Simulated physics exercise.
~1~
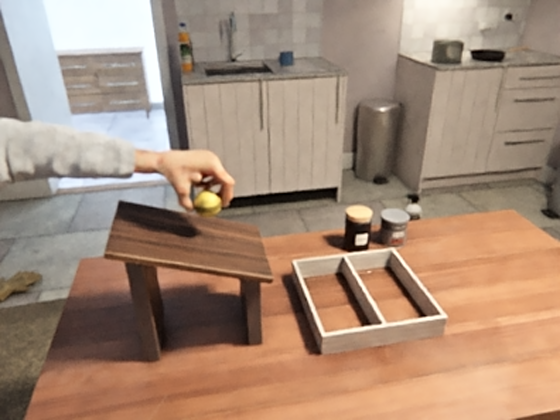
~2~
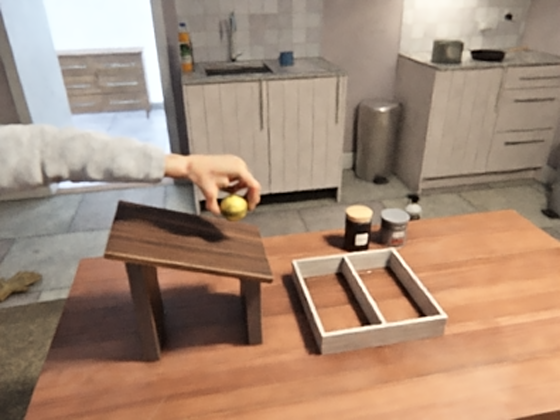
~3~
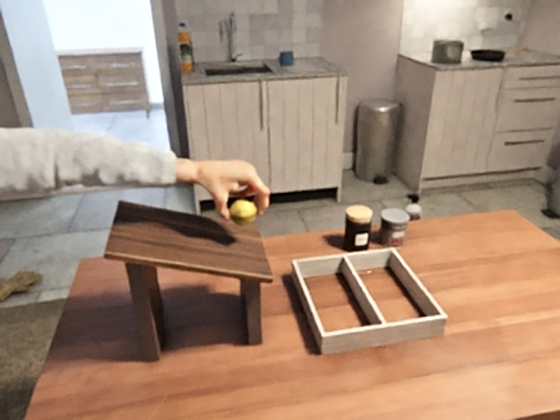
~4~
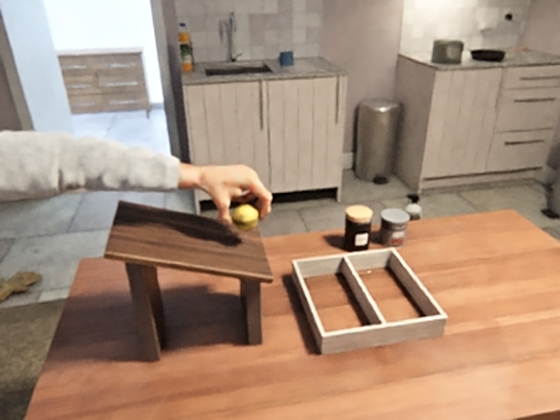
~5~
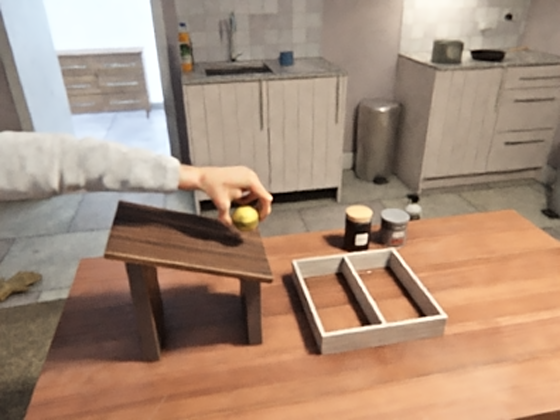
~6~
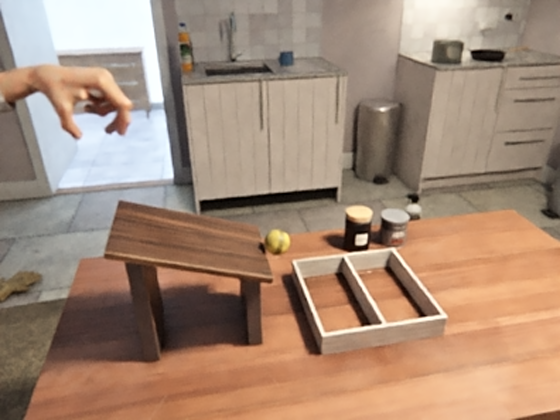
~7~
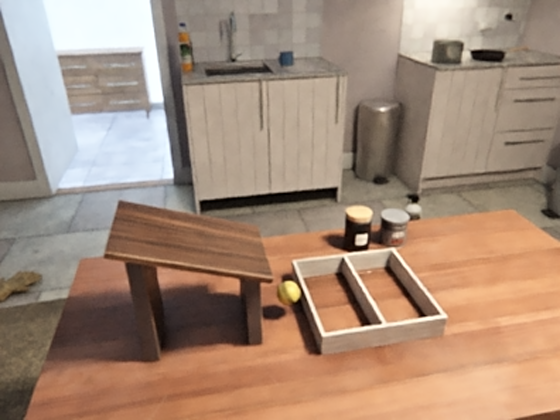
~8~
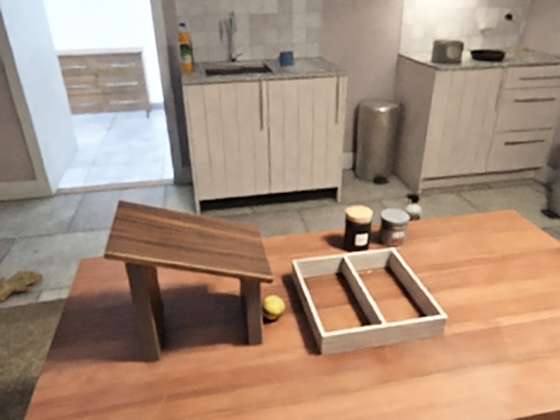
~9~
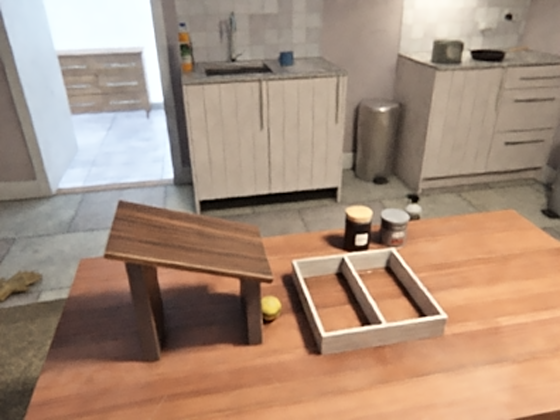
A hand in a pale grey sleeve holds a yellow ball above a sloping dark wooden board on a reddish wooden table, seen from slightly above in a kitchen. To the right sits an open pale tray with two bays, with a black jar and a grey tin behind it. The hand carries the ball right toward the board's lower end, pauses, then lets go and draws back left. The ball drops off the board's end, meets the tray's near side and rebounds left. It ends resting on the table beside the board's leg, outside the tray, while the jar and tin stay put.
